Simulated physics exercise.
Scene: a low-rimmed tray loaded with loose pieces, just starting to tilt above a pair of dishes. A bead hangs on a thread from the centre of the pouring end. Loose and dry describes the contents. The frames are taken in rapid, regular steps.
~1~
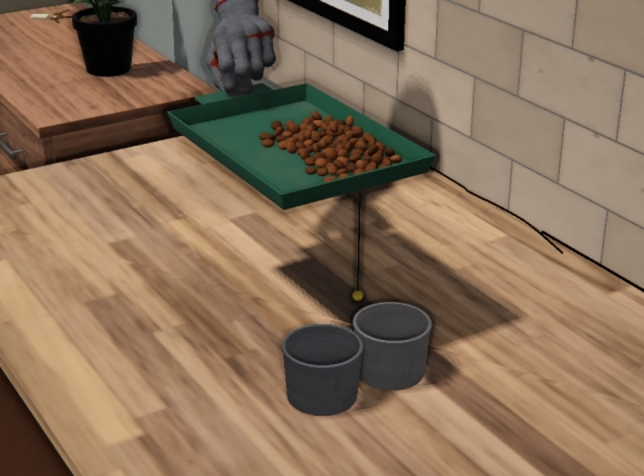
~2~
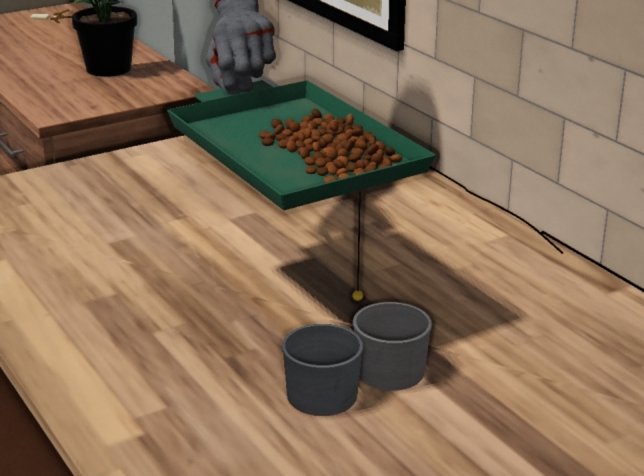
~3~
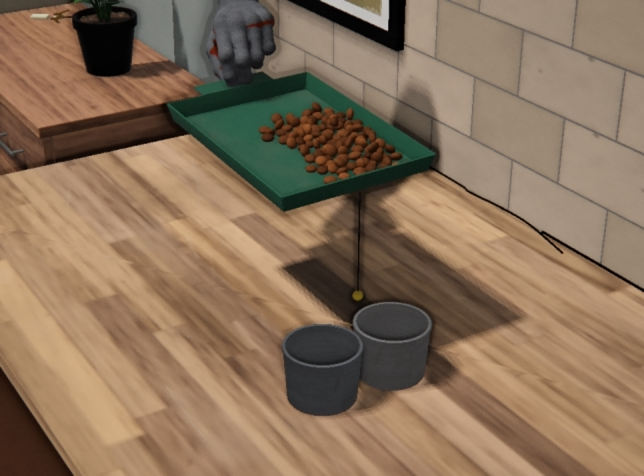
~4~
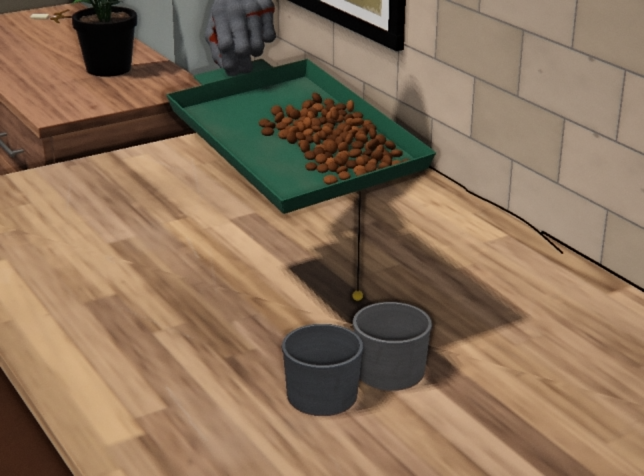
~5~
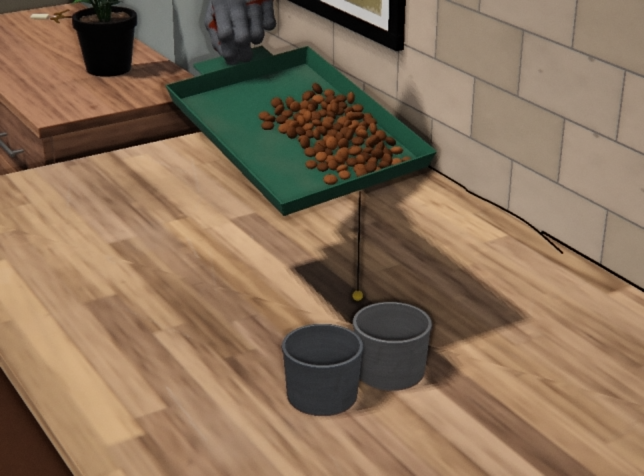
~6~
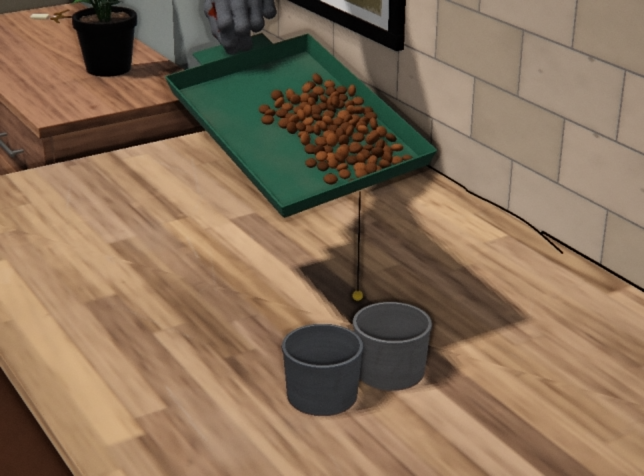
On a wooden countertop beside a tiled wall, a grey hand raises the back of a green tray of brown pieces, gradually tilting it toward two grey dishes below, while the pieces stay bunched and a bead hangs still.
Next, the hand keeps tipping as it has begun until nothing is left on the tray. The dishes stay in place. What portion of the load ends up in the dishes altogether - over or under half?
Over.
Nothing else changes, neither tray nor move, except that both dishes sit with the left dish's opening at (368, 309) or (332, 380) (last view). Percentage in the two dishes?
First placement: 0 per cent; second placement: 10 per cent.
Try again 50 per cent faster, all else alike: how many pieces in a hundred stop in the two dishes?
That works out at some 60 per cent.
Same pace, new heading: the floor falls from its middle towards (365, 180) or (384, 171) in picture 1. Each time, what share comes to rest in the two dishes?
It comes to about 40 per cent the first time and about 10 per cent the second.
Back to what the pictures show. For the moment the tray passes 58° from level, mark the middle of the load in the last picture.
Close to (326, 171).
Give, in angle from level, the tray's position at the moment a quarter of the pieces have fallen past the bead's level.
That happens at around 90°.
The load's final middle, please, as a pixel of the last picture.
(314, 388).
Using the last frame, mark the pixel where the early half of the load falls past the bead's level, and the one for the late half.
Near (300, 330) and later near (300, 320).
Just after the last frame, tray tipped steeply; every one on the tray.
A moment on, tray tipped right over; roughly a quarter on the tray; roughly a third in the left dish; just a few in the right dish; about a tenth outside both; roughly a quarter in the air.
Further on, tray tipped past a quarter turn; roughly two thirds in the left dish; about a tenth in the right dish; roughly a third outside both.
When it is over, tray tipped past a quarter turn; roughly two thirds in the left dish; about a tenth in the right dish; roughly a third outside both.
